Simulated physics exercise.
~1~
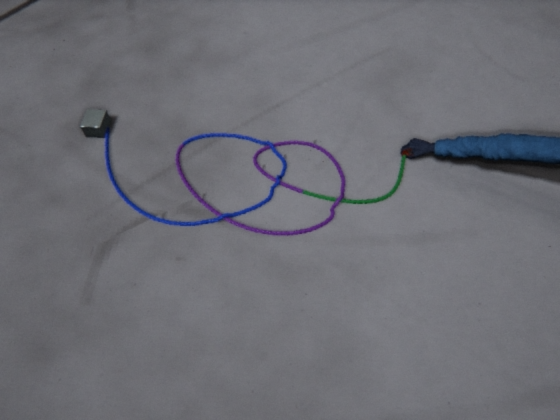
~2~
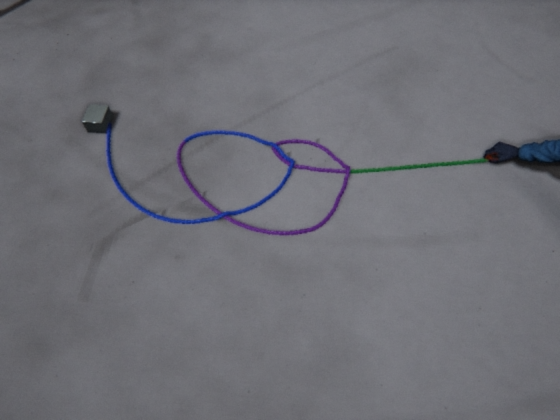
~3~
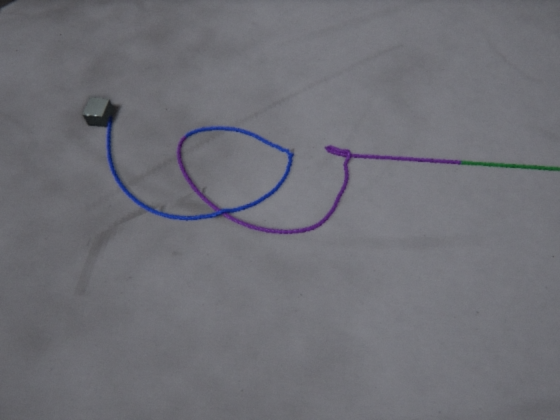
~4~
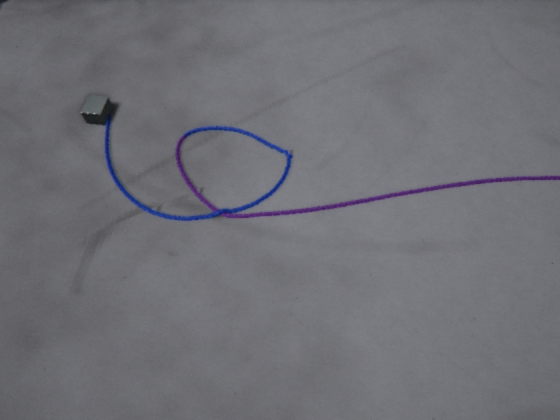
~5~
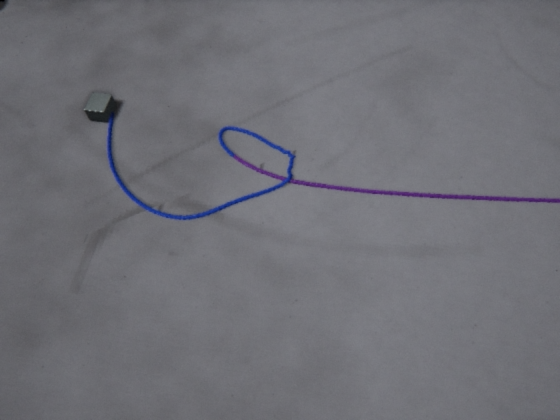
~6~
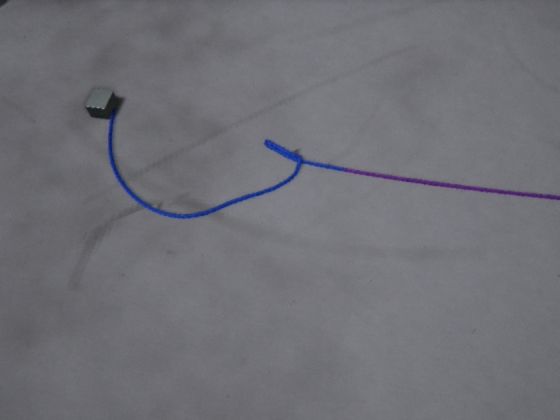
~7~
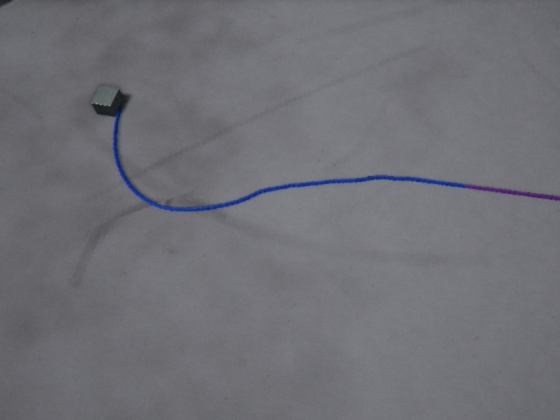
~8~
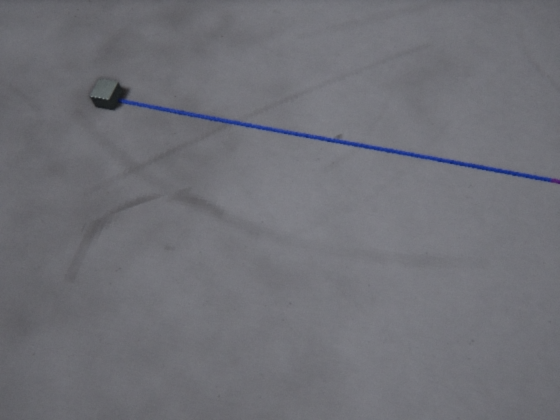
A rope coloured blue, purple and green lies in overlapping loops on a grey workshop floor, seen from above at a slant. Its blue left end is fixed to a small grey block at the upper left, while a blue-sleeved arm holds the green end at the right. The arm moves off to the right, pulling the green part taut and then out of view. The purple loop shrinks and opens out, then the blue loop narrows, folds tight and slips open. The remaining blue curve flattens, and the rope ends stretched straight from the block to the right edge, without a knot.
